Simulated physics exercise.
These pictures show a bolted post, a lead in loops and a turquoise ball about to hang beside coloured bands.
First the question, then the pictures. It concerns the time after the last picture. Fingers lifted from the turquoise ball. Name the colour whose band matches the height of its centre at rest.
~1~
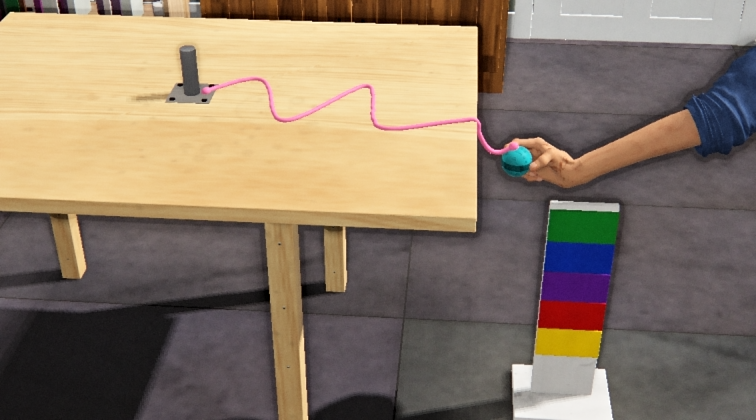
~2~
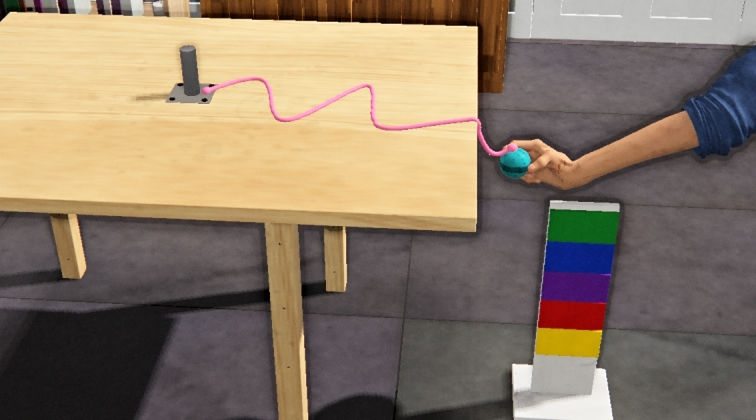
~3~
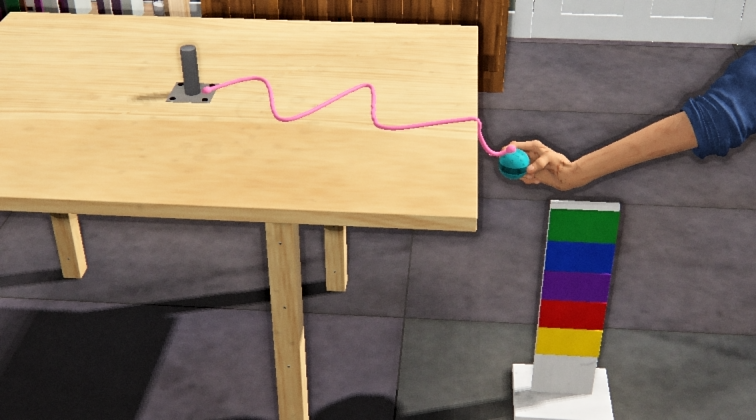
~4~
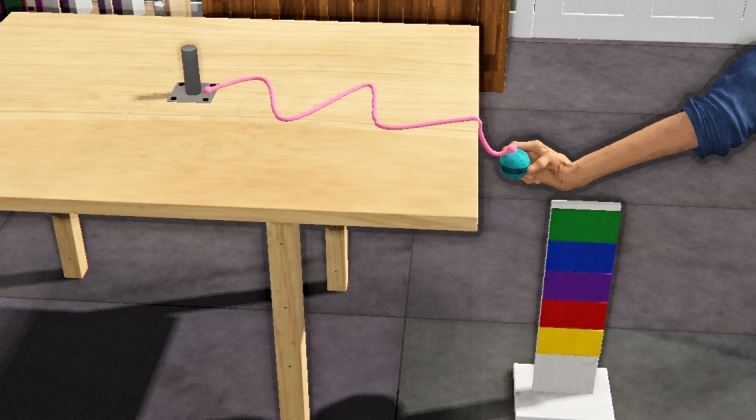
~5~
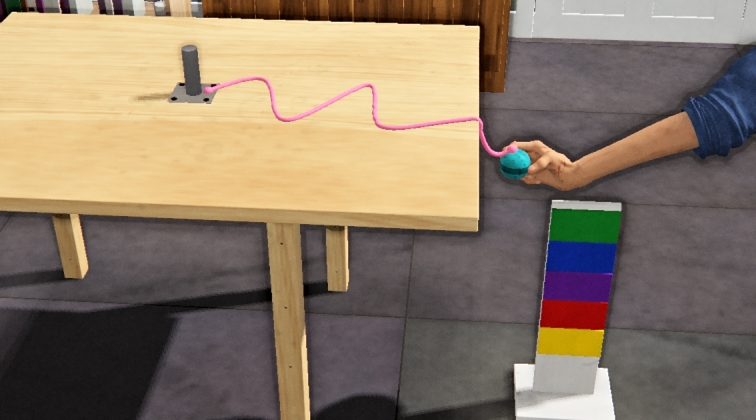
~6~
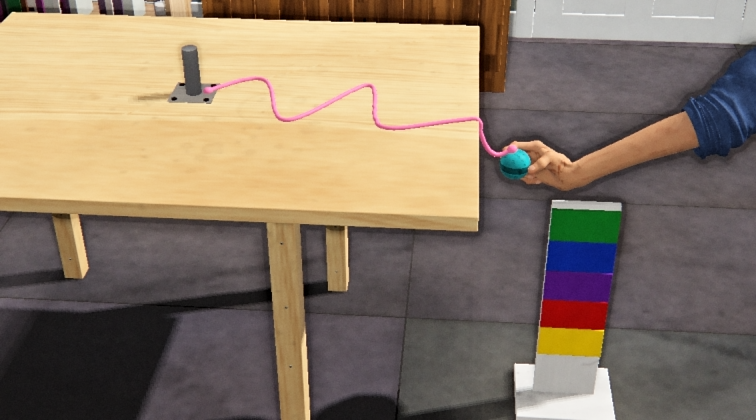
That would be yellow.
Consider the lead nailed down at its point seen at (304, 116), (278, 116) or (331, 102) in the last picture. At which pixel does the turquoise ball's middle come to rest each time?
Expect roughly (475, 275) for the first, (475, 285) for the second and (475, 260) for the third.
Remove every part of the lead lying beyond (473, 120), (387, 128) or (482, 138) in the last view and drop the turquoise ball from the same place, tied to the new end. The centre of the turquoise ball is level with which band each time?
Results, first to last: Purple; green; red.
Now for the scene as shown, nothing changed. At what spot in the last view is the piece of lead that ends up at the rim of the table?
That spot lies near (369, 85).
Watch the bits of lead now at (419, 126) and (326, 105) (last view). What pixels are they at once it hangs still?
Well, the first one sits at (469, 229), and the second one sits at (417, 109).
Early on, ball near (490, 281); level with purple.
Midway, ball near (450, 327); level with yellow.
Near the end, ball near (476, 337); level with yellow.
Finally, ball near (465, 336); level with yellow. The lead holds its middle at yellow.
